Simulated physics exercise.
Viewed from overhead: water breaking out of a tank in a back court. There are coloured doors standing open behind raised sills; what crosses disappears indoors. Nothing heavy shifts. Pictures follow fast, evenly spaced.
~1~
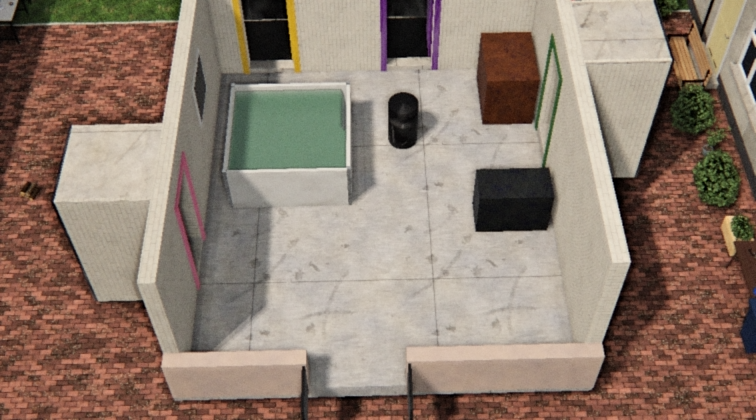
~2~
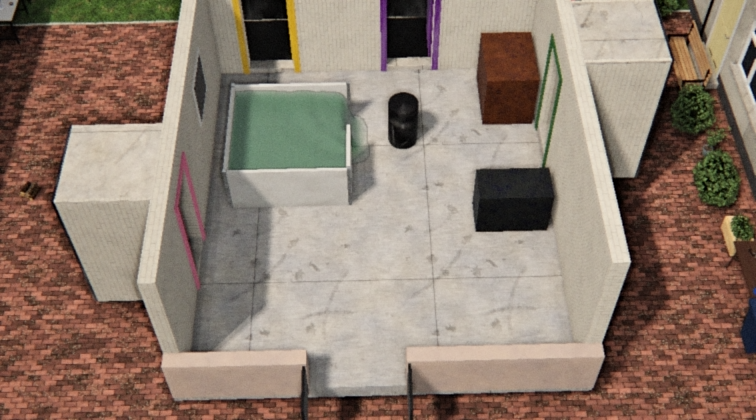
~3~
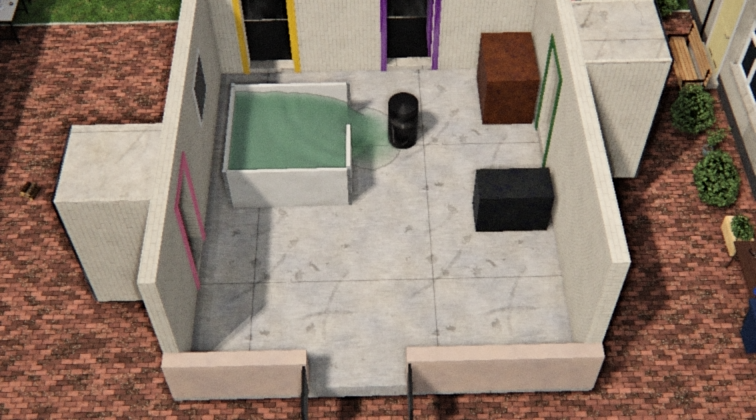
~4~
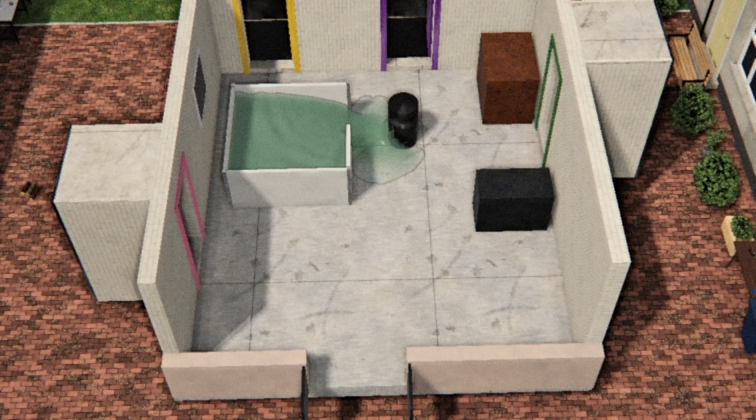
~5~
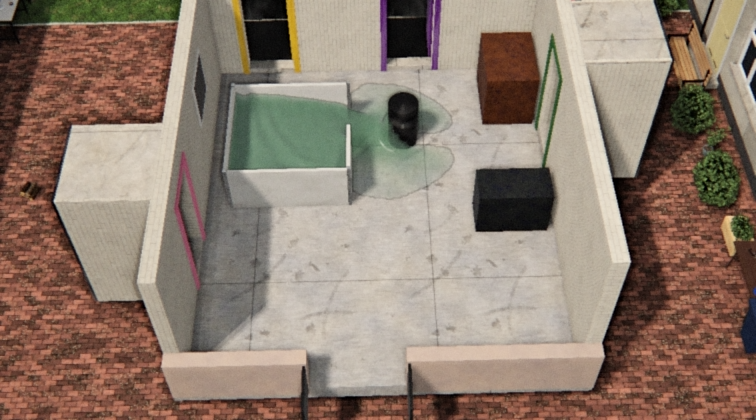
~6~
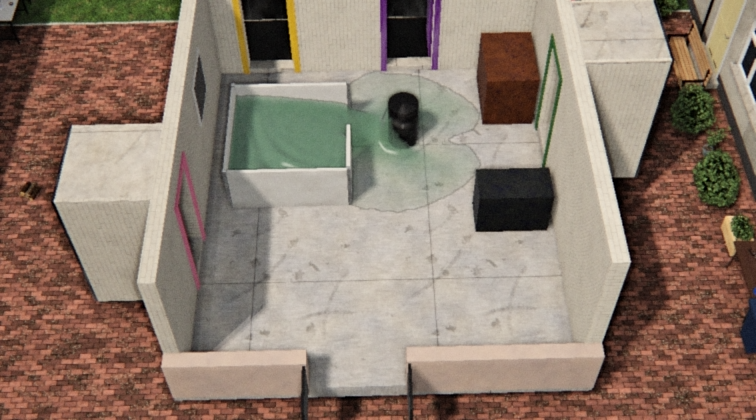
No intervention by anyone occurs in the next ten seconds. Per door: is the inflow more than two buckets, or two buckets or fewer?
Green door - two or fewer; yellow door - two or fewer; purple door - more than two; pink door - two or fewer.
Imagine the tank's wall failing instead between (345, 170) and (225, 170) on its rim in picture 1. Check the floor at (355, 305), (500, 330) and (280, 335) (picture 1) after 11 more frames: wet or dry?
The first spot is soaked, the second soaked and the third soaked.
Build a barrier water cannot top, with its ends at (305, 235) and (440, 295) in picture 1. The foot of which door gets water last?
Outcome: The one in pink.
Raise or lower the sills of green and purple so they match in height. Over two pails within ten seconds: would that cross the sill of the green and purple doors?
I'd say green crosses the mark and purple crosses the mark.
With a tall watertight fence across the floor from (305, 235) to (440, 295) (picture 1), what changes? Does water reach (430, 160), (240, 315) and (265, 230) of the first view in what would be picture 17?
Log, spots one to three: Swamped; spared; spared.
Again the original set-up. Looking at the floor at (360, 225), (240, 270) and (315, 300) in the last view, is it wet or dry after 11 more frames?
The three points read soaked through, clear and clear.
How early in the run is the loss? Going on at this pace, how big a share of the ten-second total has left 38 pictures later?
Roughly 60 per cent.
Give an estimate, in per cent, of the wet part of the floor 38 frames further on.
It comes to roughly 75 in a hundred.
A moment on, water covers 30 % of the floor; the green door wet at the sill, nothing in, the yellow door not reached, the purple door under two buckets in, the pink door not reached.
Next, water covers 50 % of the floor; the green door wet at the sill, nothing in, the yellow door not reached, the purple door far over two buckets in, the pink door not reached.
Then, water covers 60 % of the floor; the green door wet at the sill, nothing in, the yellow door wet at the sill, nothing in, the purple door far over two buckets in, the pink door not reached.
Later, water covers 75 % of the floor; the green door wet at the sill, nothing in, the yellow door wet at the sill, nothing in, the purple door far over two buckets in, the pink door not reached.
In the end, water covers 95 % of the floor; the green door wet at the sill, nothing in, the yellow door wet at the sill, nothing in, the purple door far over two buckets in, the pink door wet at the sill, nothing in.
